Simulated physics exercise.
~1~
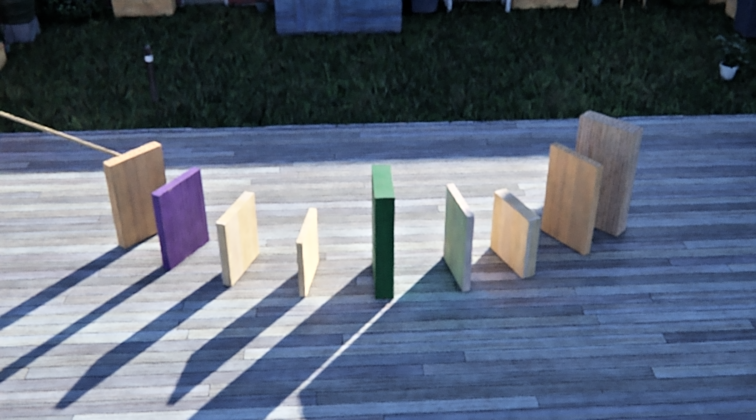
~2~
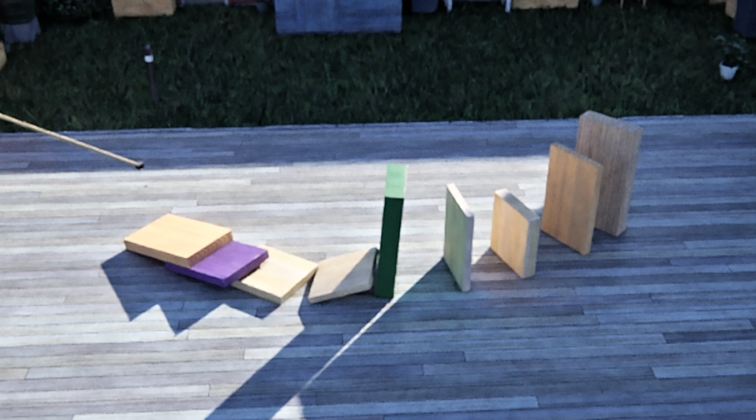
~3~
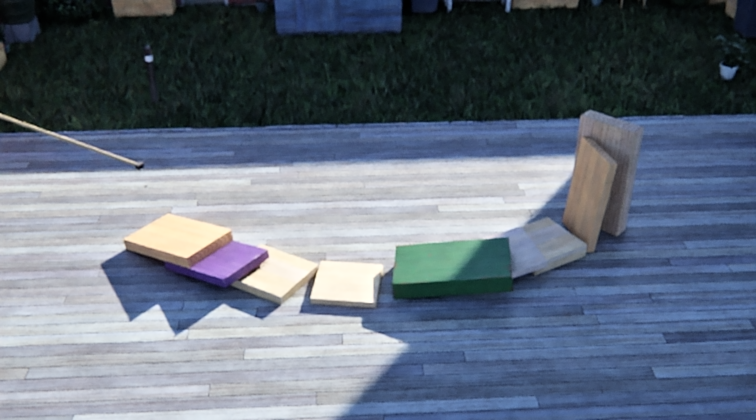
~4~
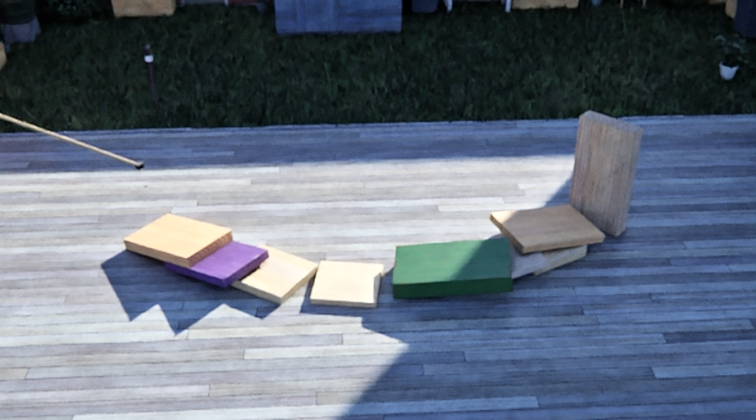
Nine wooden boards stood on end in a curve on a wooden deck, and after a thin pole tipped the one at the left, they toppled rightward one after another, purple and green included, until only the tall board at the far right stayed upright.
